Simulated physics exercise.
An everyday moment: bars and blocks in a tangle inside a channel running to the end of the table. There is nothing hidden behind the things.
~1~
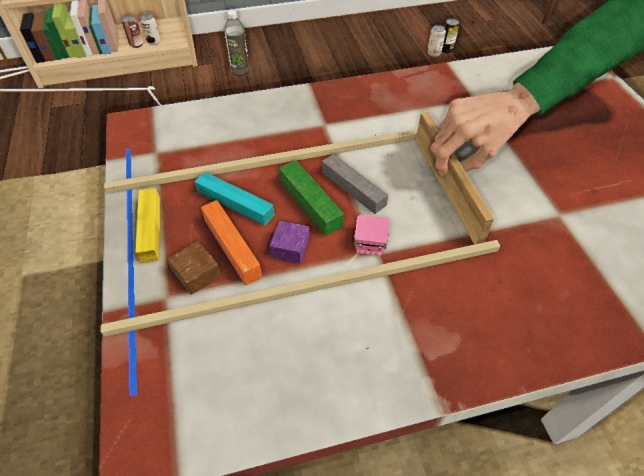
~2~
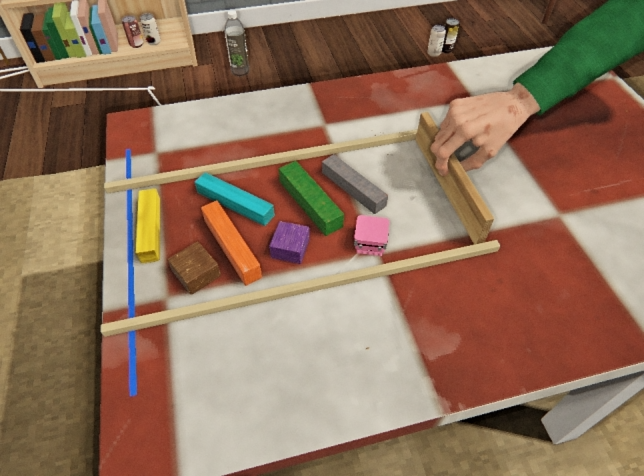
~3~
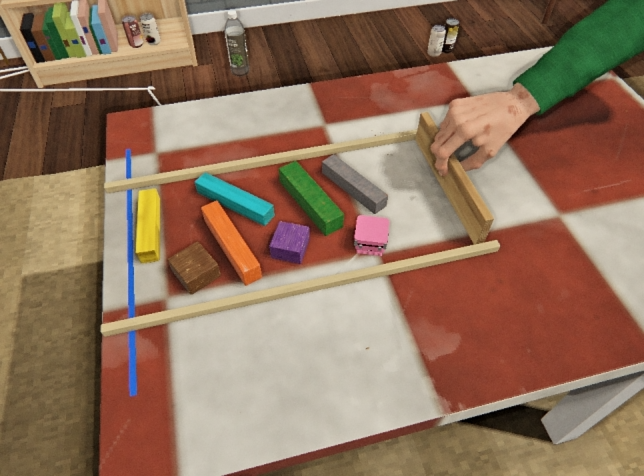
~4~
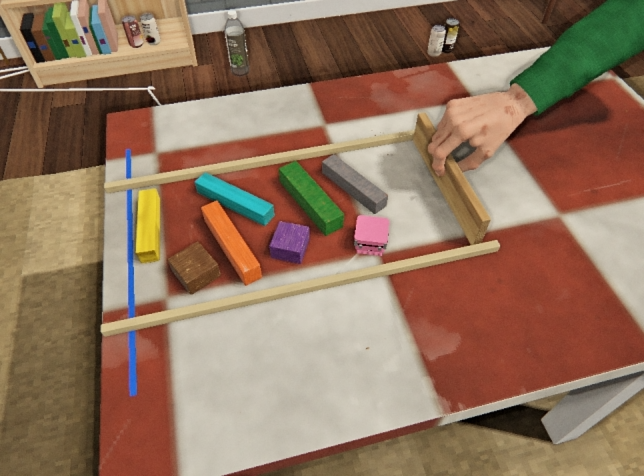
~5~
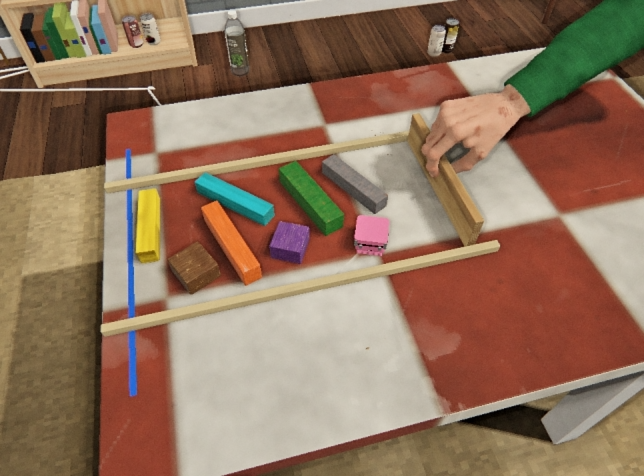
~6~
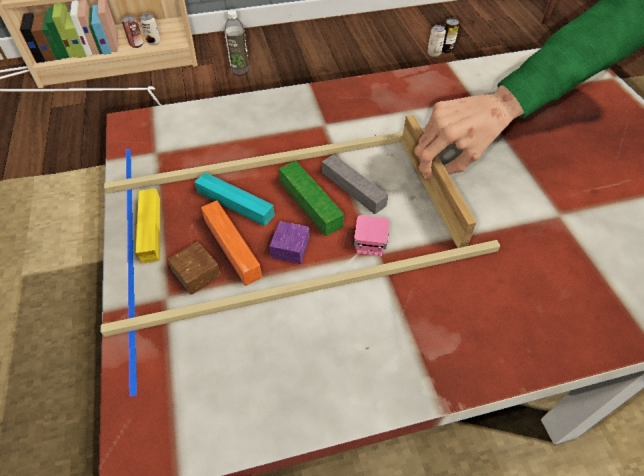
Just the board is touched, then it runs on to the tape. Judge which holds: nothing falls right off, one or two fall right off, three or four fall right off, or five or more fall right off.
Watch it: Lots of them - five or more - go plunging down.
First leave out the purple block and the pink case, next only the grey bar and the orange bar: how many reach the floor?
The count is 5 in one try and 4 in the other, in that order.
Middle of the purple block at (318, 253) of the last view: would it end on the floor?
So the purple block slips away.
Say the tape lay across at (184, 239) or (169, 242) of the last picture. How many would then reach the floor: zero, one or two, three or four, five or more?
Falls: 1 or 2, then three to four.
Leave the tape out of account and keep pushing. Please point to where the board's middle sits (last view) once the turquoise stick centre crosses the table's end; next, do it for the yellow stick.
I'd put it close to (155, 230), and close to (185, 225) for the other one.
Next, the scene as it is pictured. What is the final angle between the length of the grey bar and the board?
It works out to near 0°.
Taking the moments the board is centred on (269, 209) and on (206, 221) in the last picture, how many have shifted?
One spot: 7. Other spot: 8.
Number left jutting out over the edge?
Looks like 1 of them.
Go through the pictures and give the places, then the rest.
The first picture shows yellow stick (149, 225); brown block (194, 267); orange bar (231, 242); board (450, 175); tape (130, 249).
The second picture shows brown block (195, 268); grey bar (354, 183).
The third picture shows orange bar (231, 242); turquoise stick (234, 198).
The fourth picture shows yellow stick (149, 225); purple block (290, 242).
The fifth picture shows brown block (195, 268); green bar (310, 197).
The sixth picture shows yellow stick (149, 225); brown block (195, 268); orange bar (231, 242); board (435, 178); tape (130, 249).
Early on, none off yet; yellow stick at rest near (149, 225); brown block at rest near (195, 268); orange bar at rest near (229, 242).
Finally, the number that fall off is five or more; lost, green bar, purple block, turquoise stick, orange bar, brown block and yellow stick.
